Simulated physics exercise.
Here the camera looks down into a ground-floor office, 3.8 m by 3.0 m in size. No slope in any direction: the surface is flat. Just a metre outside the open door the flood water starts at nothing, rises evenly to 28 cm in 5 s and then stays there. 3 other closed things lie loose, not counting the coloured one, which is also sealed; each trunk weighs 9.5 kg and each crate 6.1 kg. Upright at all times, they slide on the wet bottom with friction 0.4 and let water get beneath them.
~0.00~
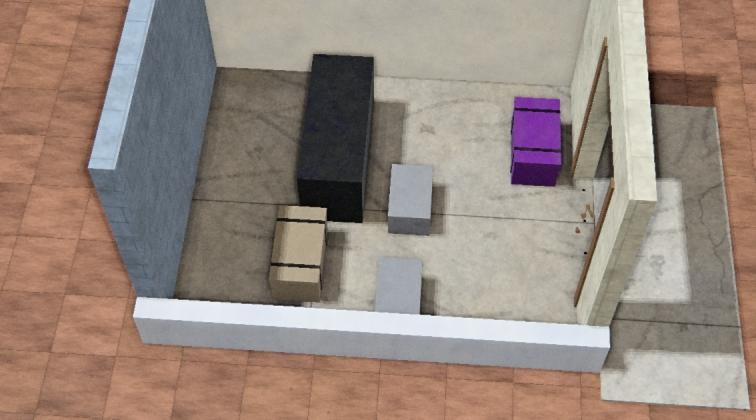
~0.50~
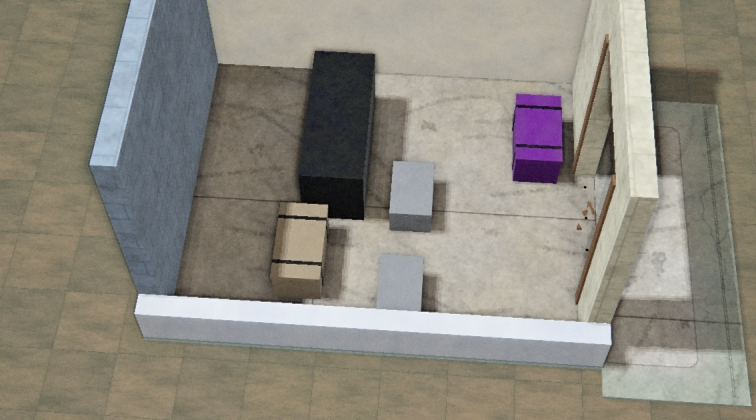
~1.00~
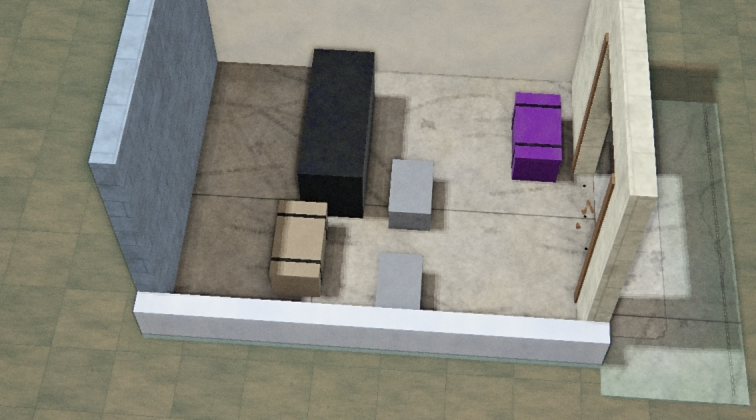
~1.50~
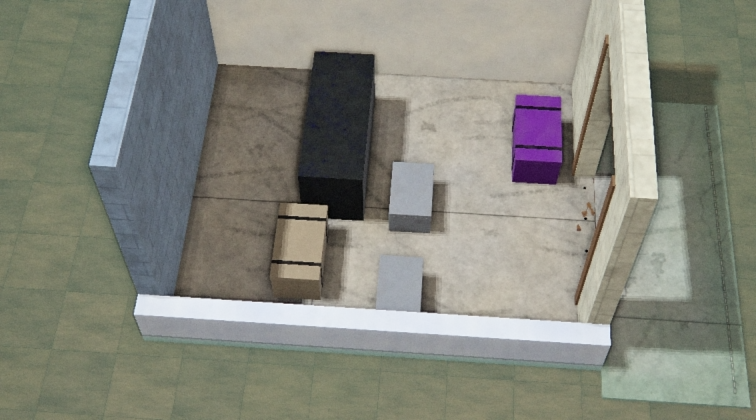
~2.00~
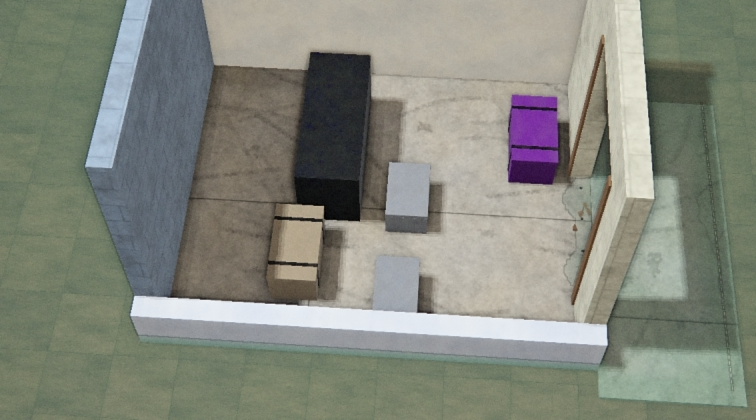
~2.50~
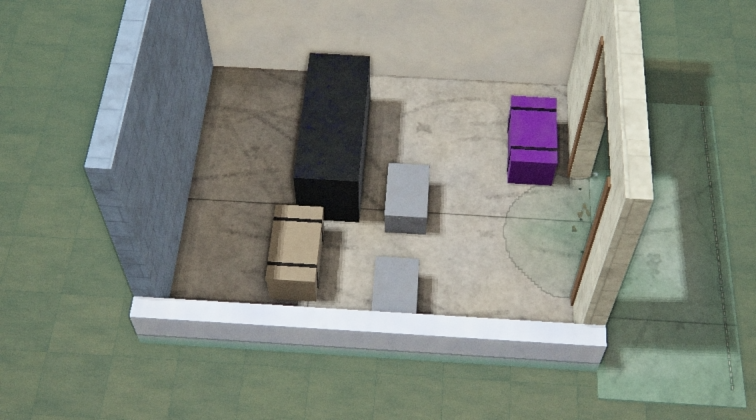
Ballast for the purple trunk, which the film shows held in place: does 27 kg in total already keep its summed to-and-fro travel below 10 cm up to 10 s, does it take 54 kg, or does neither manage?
Neither manages.
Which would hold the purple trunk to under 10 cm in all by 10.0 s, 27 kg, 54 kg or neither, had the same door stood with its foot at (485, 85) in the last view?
So neither mass does it.
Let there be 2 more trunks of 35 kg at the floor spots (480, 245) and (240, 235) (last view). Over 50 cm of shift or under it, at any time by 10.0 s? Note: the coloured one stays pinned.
In the order given, beyond the mark and then beyond the mark.
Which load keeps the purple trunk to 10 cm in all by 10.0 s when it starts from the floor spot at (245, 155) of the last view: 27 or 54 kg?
Short answer: No load.
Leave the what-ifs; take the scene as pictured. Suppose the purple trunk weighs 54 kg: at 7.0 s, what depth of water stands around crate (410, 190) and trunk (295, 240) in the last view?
About 14 and 12 cm.
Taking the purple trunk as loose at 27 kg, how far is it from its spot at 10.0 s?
Close to 80 centimetres.
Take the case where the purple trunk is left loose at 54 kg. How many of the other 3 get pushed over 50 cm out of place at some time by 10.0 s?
I make it 2.
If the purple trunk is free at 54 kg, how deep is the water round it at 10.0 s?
Depth: Approx. 14 cm.
After 3.5 s the purple trunk would be 0 cm from its start with 27 kg and 0 cm from its start with 54 kg; 1 cm of water round it then.
After 4.5 s the purple trunk would be 0 cm from its start with 27 kg and 0 cm from its start with 54 kg; 4 cm of water round it then.
After 7.0 s the purple trunk would be 26 cm from its start with 27 kg and 0 cm from its start with 54 kg; 8 cm of water round it then.
After 10.0 s the purple trunk would be 80 cm from its start with 27 kg and 40 cm from its start with 54 kg; 14 cm of water round it then.
